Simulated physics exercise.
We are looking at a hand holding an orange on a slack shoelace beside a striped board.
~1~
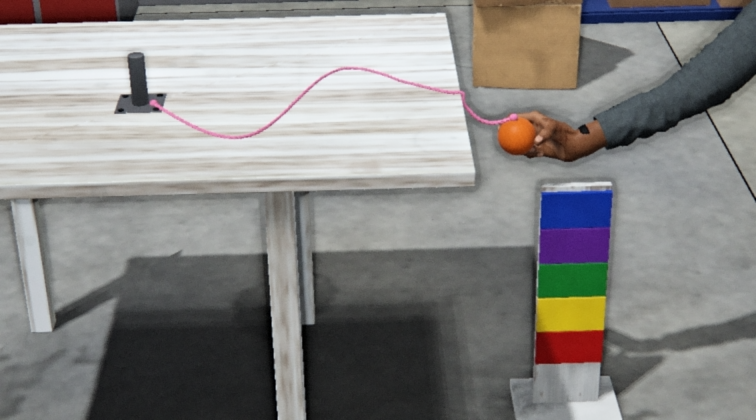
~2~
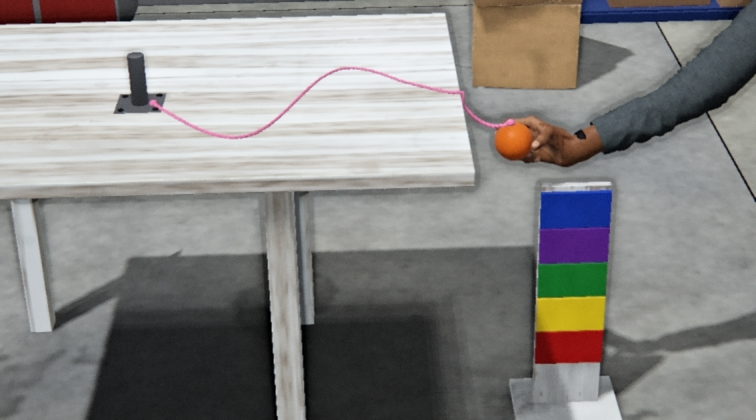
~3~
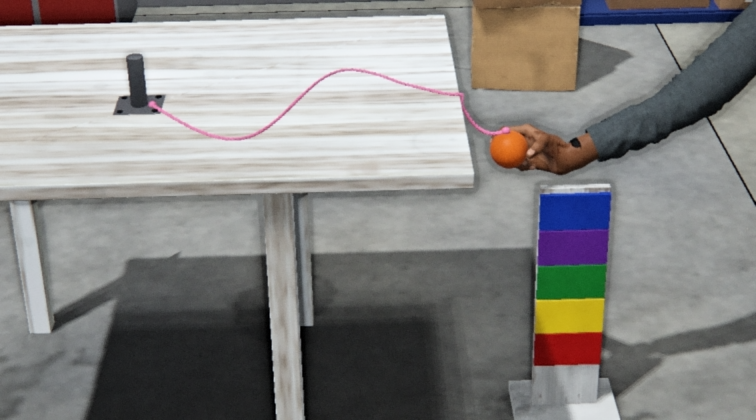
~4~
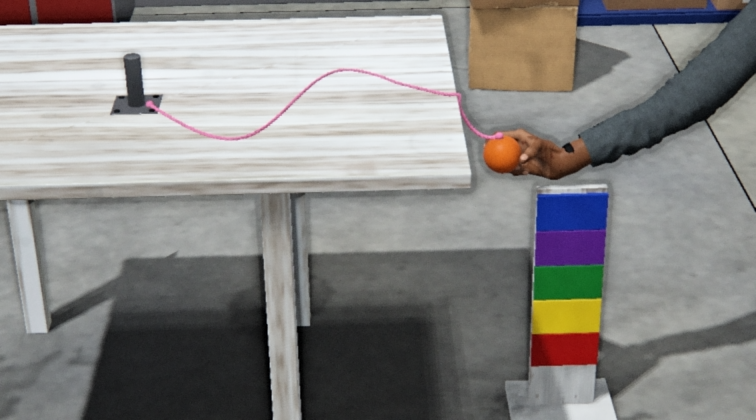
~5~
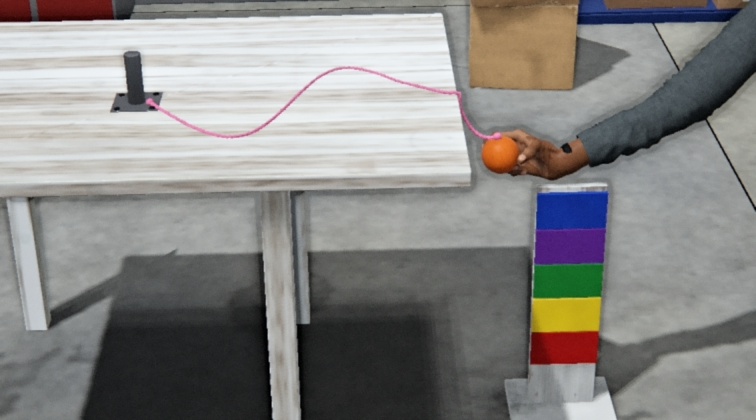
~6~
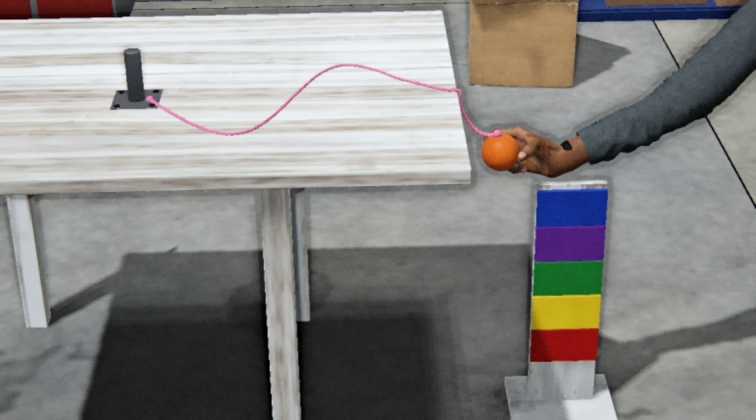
In a workshop with a concrete floor, a hand holds an orange ball-like object tied to a slack pink cord, just off the right edge of a wooden table and above a striped board. The hand lowers it slightly, drifting a little left, then stays nearly still.
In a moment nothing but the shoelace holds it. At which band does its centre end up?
Its middle rests at the yellow band.
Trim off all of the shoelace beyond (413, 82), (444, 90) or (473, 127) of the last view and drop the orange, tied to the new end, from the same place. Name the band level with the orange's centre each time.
It would be blue; purple; green.
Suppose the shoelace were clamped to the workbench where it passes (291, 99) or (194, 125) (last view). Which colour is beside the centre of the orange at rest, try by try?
Taking them in turn: Purple; green.
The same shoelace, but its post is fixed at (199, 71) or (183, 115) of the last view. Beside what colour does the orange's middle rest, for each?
It would be red; red.
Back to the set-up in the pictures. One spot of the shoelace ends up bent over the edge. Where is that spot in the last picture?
That spot is around (328, 69).
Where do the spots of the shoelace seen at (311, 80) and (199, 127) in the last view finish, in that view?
Near (430, 100) and (239, 99).
A little later, orange near (492, 305); level with yellow.
Next, orange near (426, 324); level with yellow.
Later still, orange near (474, 317); level with yellow.
When it is over, orange near (453, 321); level with yellow. The yellow one.
